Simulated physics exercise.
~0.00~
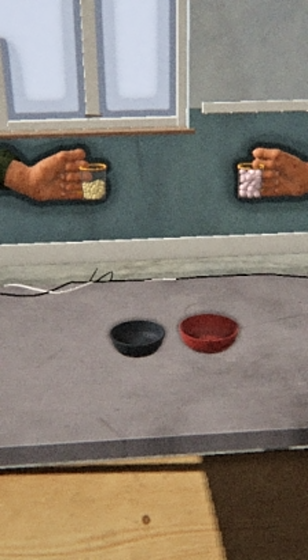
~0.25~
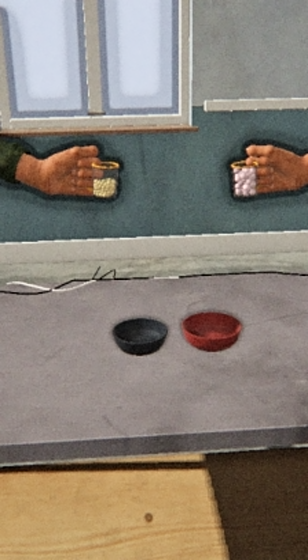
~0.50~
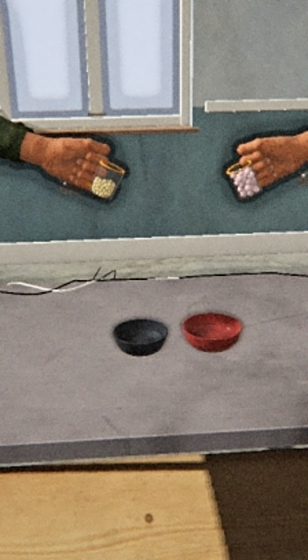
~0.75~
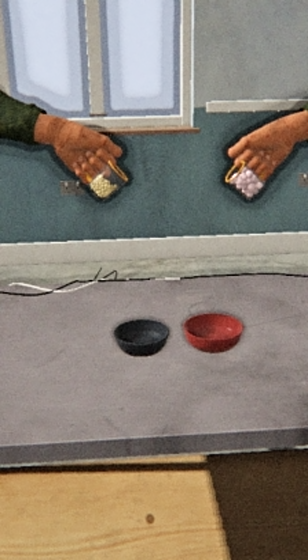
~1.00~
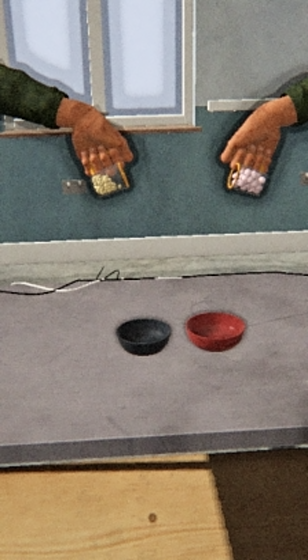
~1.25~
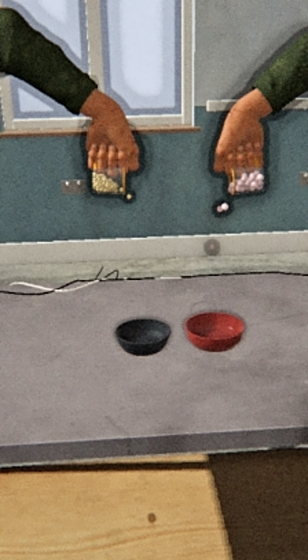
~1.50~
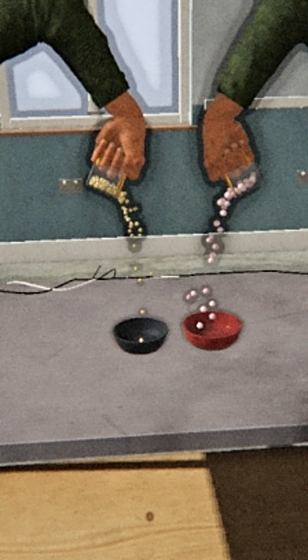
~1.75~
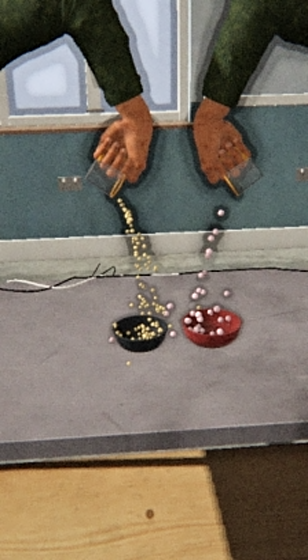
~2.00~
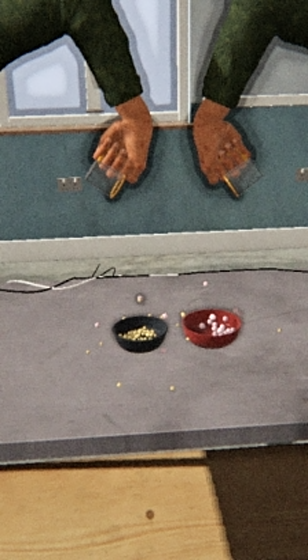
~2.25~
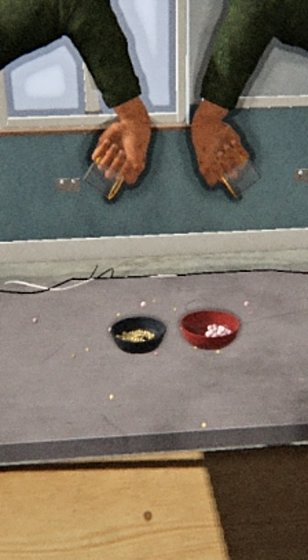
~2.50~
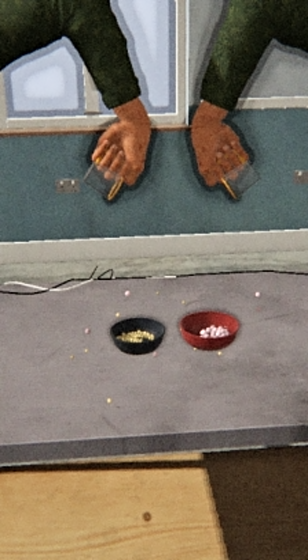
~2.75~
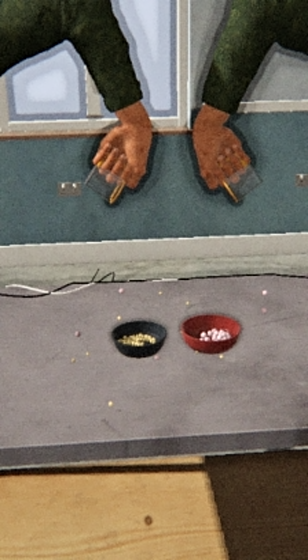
In the video, two hands holding small clear cups of yellowish and pale pink pieces move slightly inward, then tip them over a dark bowl and a red bowl. Most of the pieces land in the bowls, some scatter on the gray surface, and the emptied cups stay upturned.
